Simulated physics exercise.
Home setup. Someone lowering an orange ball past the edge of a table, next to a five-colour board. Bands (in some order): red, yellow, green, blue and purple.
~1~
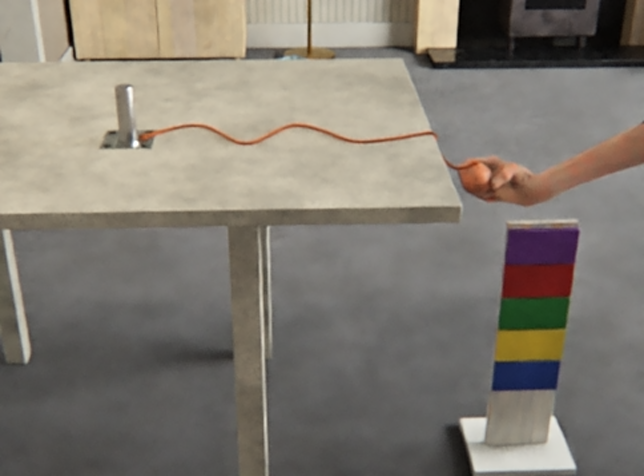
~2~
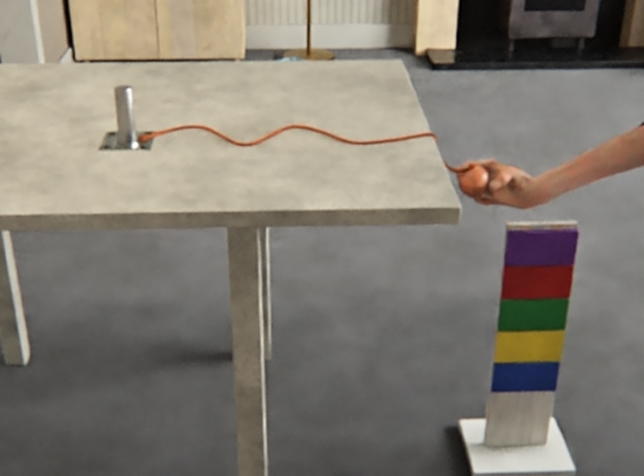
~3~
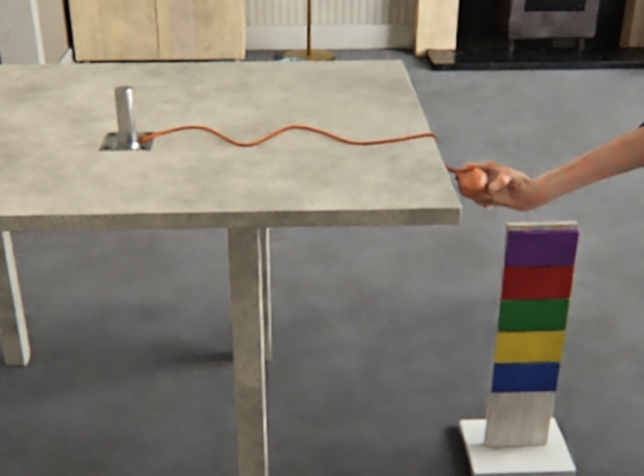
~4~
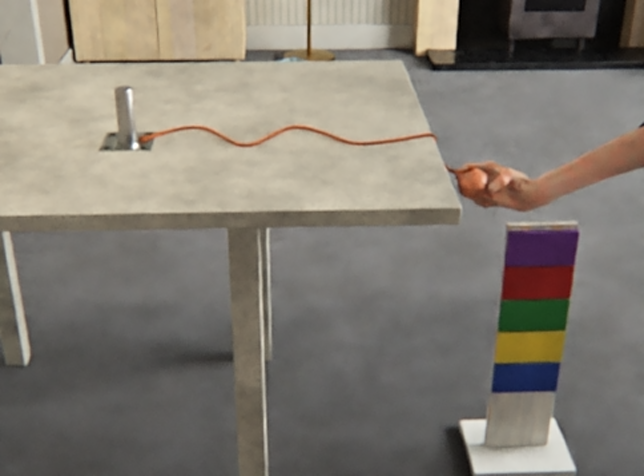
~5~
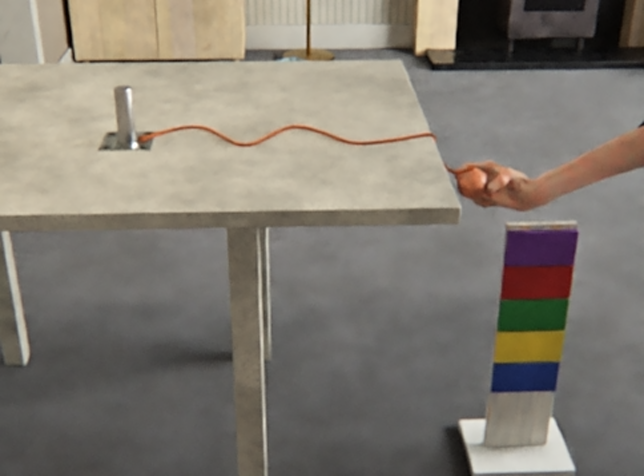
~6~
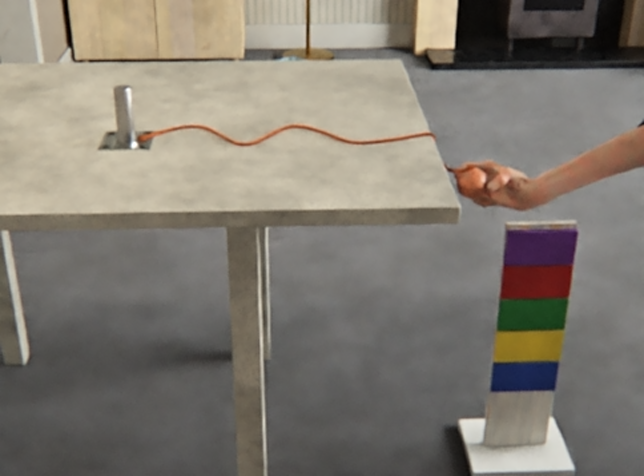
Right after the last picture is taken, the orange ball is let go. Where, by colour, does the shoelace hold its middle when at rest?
By colour, at red.
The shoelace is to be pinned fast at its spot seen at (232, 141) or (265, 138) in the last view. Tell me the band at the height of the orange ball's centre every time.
First try purple, second try purple.
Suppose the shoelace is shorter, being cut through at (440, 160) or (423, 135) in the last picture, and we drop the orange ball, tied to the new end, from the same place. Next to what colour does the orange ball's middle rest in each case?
Per try - 1: Purple; 2: None, it hangs higher.
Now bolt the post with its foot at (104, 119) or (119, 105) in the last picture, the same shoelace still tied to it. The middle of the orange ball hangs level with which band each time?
Case by case: Purple, then purple.
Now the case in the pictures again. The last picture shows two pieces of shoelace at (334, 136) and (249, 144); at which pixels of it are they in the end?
First near (401, 132), second near (285, 135).
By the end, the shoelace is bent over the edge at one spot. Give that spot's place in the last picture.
Pixel (363, 143) or thereabouts.
Soon after, ball near (396, 273); level with red.
Then, ball near (442, 275); level with red.
At rest, ball near (426, 278); level with red. The red one.
